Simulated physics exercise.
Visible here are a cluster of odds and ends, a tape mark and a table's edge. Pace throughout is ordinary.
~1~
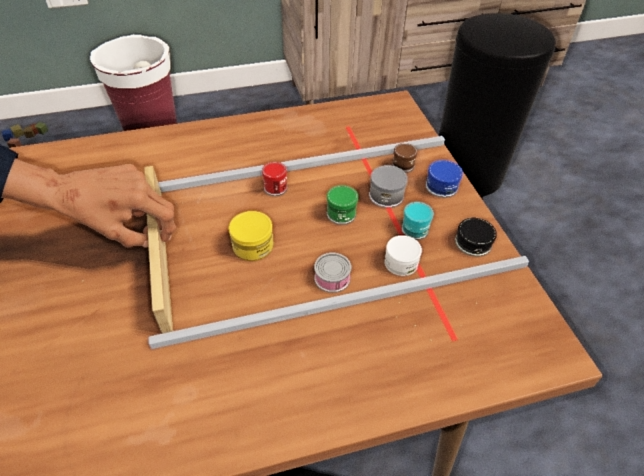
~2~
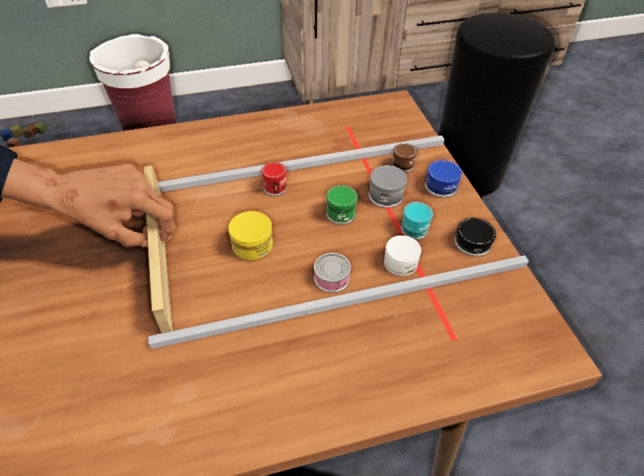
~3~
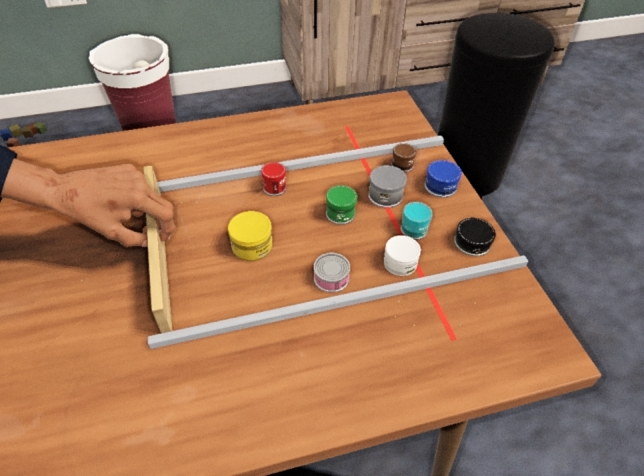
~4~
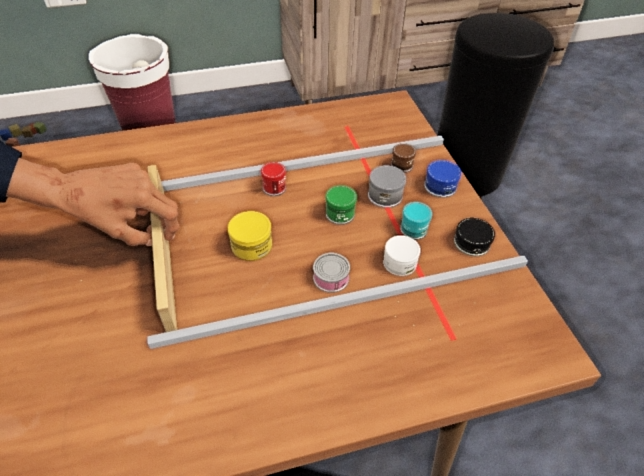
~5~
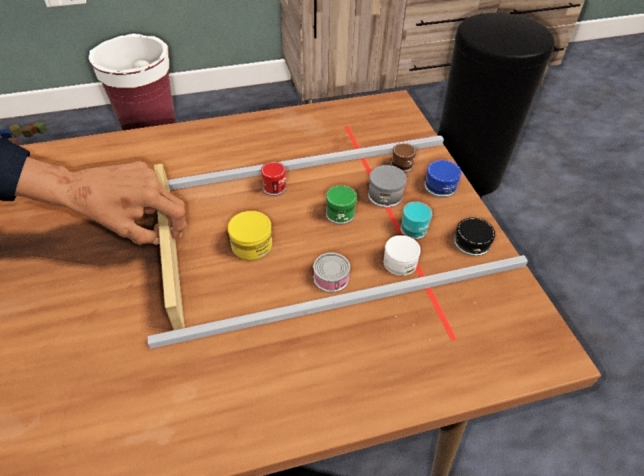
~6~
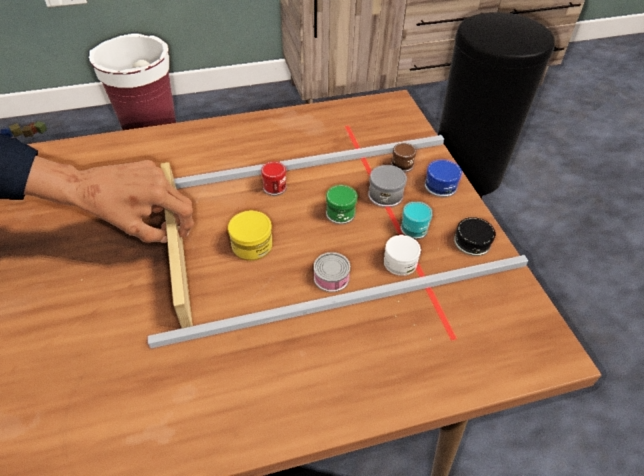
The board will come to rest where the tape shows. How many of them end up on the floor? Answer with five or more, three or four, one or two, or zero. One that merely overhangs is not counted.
The count that falls is zero.
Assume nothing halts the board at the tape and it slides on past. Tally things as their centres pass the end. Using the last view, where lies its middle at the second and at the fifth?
At (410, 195) for the second, at (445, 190) for the fifth.
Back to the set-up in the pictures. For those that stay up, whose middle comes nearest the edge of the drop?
The answer is the blue tin.
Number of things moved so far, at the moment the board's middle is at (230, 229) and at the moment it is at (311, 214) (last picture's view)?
In order, the tallies are 1 and 4.
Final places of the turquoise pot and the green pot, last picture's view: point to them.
Look around (443, 223) for the first and around (397, 186) for the second.
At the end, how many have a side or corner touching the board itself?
It adds up to 4.
A little later, none off yet; blue tin at rest near (443, 178); black pot at rest near (474, 237); brown tin at rest near (404, 158).
When it is over, the number that fall off is zero.
